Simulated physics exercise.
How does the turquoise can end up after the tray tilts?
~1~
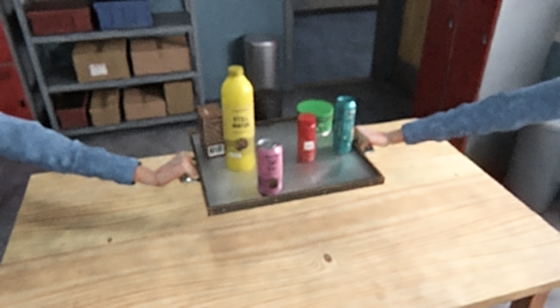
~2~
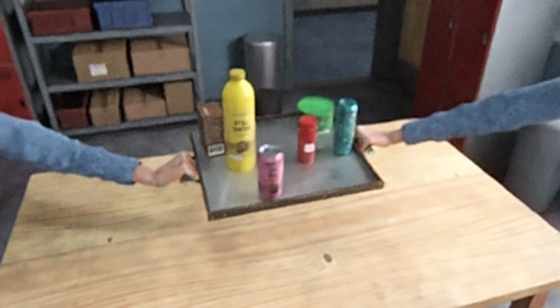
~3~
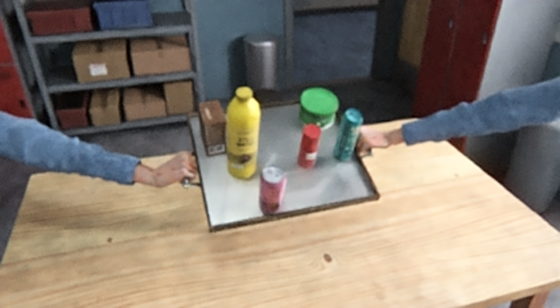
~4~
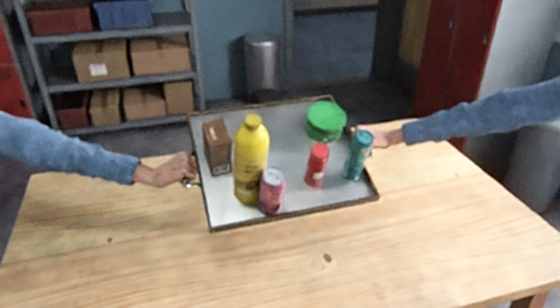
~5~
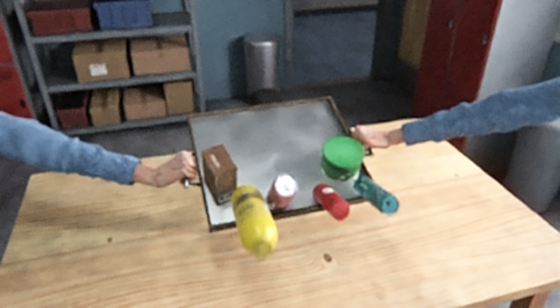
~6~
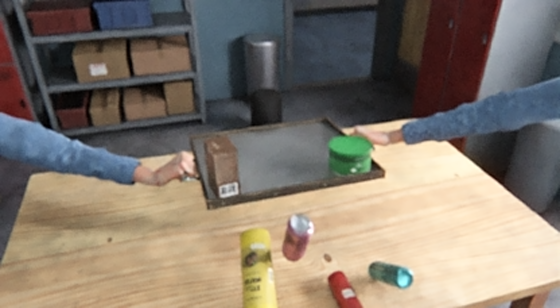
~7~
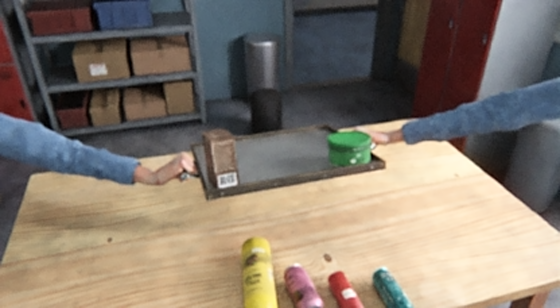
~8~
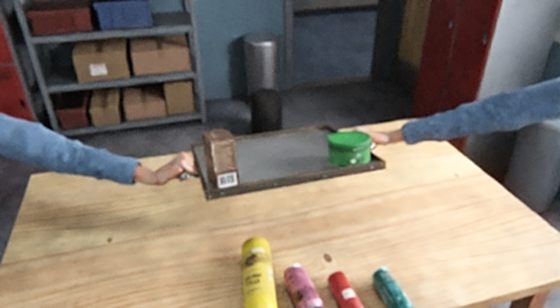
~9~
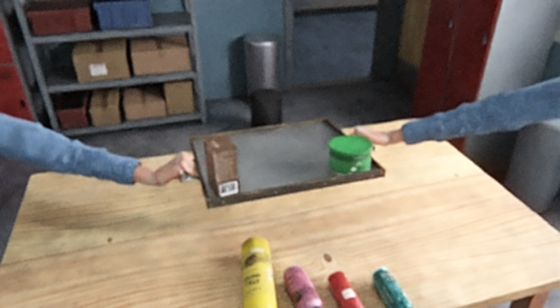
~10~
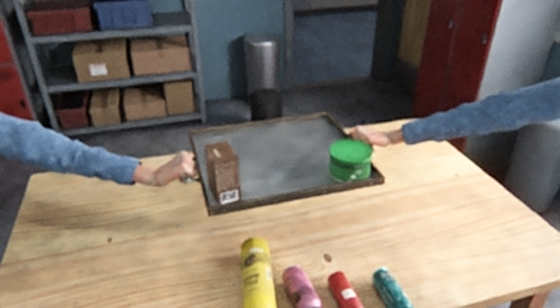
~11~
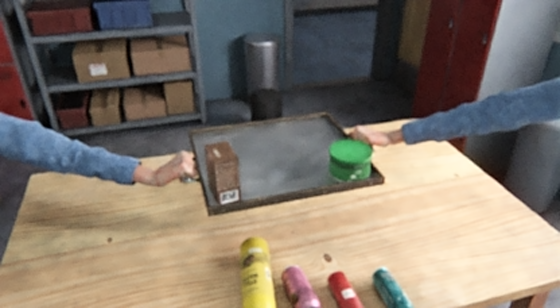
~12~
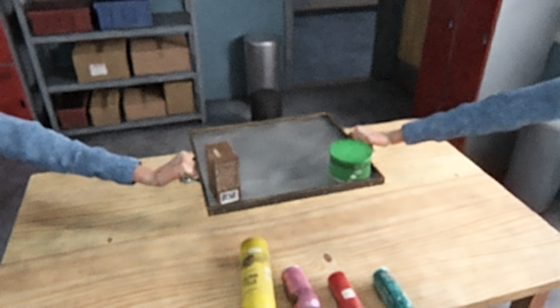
The turquoise can topples over the near edge of the tray and ends up lying on its side on the table.
